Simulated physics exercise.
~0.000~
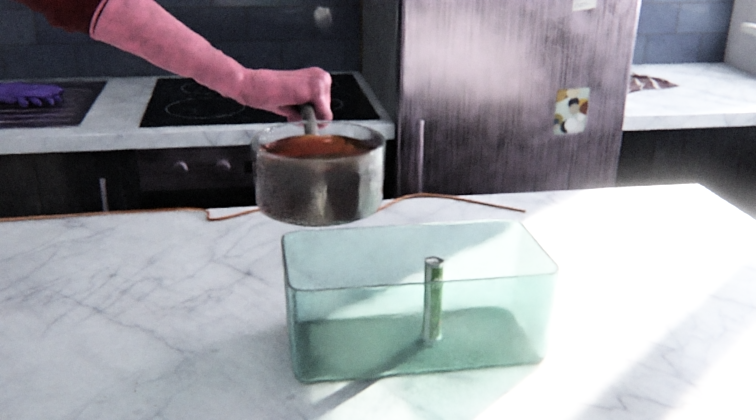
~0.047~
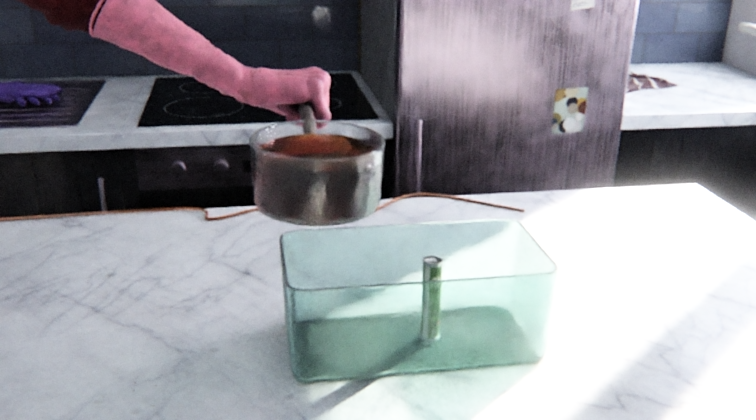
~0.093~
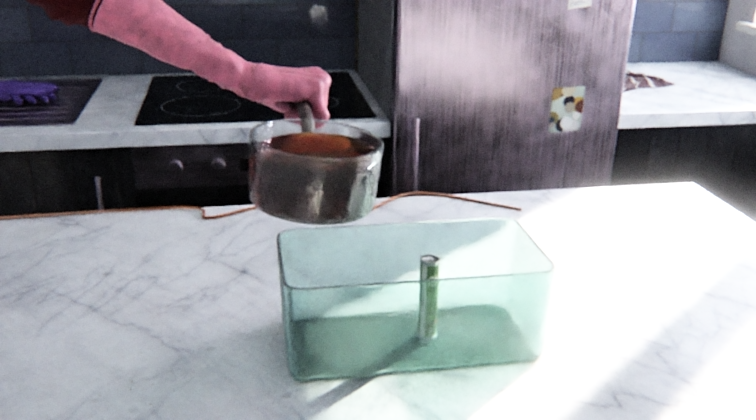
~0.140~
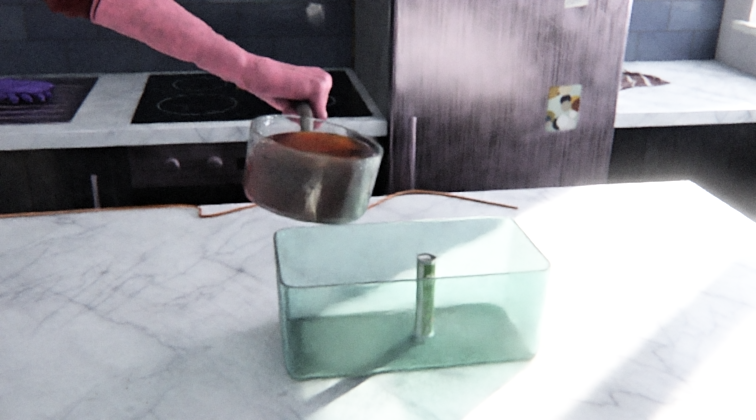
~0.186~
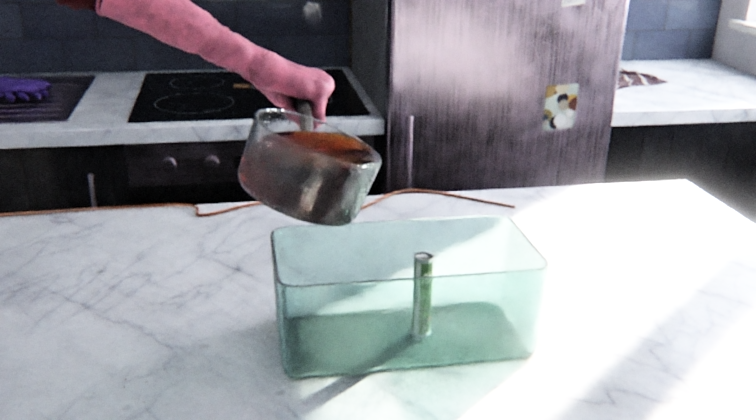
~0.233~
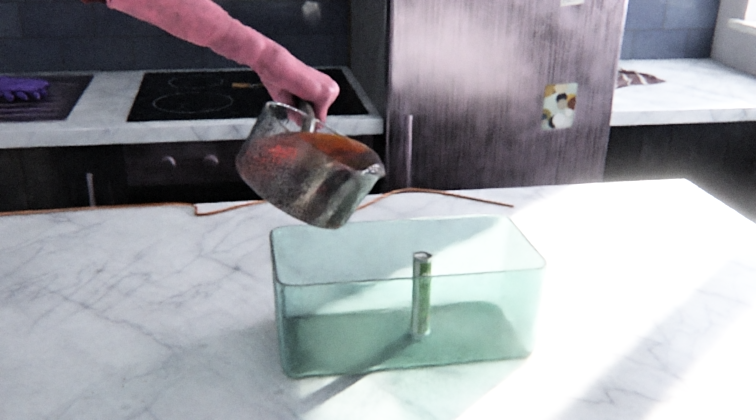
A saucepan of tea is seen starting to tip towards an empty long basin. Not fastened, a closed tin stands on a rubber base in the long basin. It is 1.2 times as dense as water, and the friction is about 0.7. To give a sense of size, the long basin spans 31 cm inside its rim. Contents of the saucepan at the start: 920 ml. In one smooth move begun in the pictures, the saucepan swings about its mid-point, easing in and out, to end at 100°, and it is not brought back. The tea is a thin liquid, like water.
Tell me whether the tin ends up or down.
Down.
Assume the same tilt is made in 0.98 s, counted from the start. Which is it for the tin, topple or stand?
Then the tin tumbles.
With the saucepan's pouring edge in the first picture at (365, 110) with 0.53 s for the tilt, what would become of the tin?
Result: Tin tipped over.
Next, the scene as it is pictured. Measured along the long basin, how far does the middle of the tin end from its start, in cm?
The middle of the tin ends some 6.0 cm along the basin.
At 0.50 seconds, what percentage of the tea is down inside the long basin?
About 36%.
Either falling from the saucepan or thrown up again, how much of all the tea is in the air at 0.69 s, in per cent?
Around 4 percent of the liquid.
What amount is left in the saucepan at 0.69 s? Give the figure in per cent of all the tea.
Some 8 per cent.
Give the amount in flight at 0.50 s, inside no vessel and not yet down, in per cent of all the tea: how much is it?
Near 32 per cent at that time.
After 0.50 s the tilt is 92° and 32 per cent is still to pour; the tin stands where it began.
After 0.69 s the tilt is 100° and 8 per cent is still to pour; the tin leans 15°.
After 0.89 s the tilt is 100° and 1 per cent is still to pour; the tin lies on its side.
After 1.11 s the tilt is 100° and 0 per cent is still to pour; the tin lies on its side.
In the end the tin lies on its side.
